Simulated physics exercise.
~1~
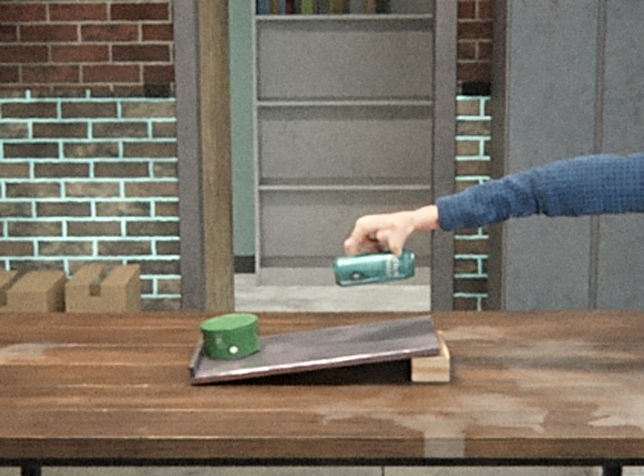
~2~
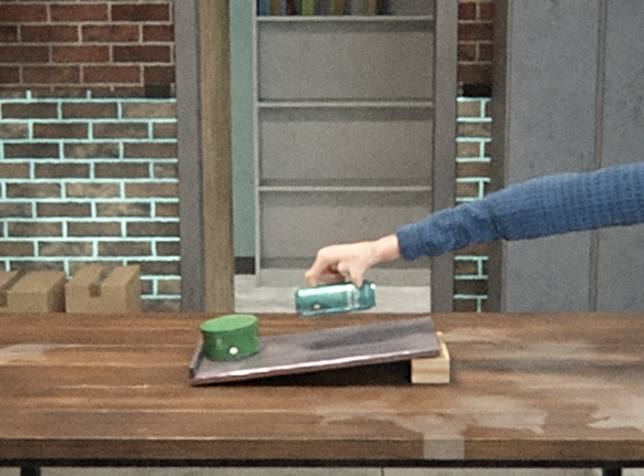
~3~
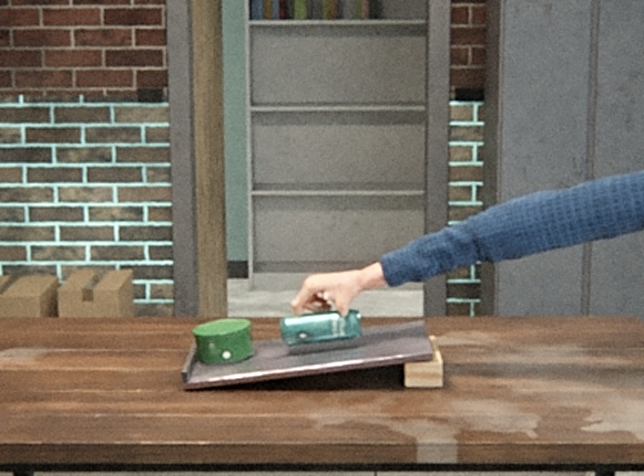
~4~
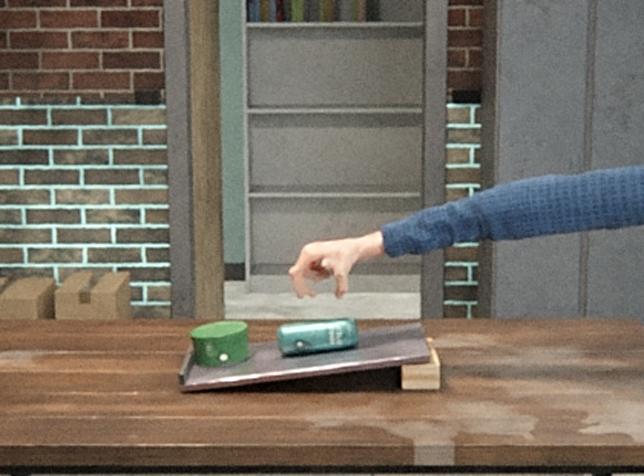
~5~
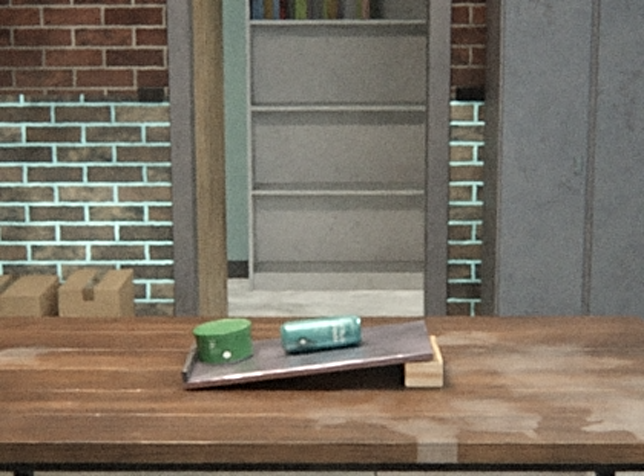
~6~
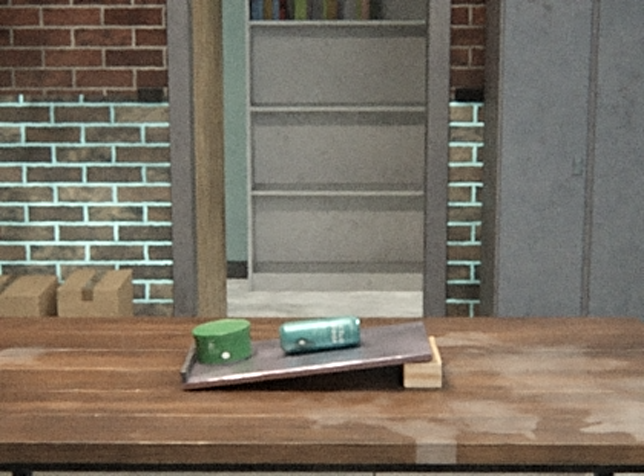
A hand lays a turquoise can sideways on a sloping board and withdraws, leaving it still.
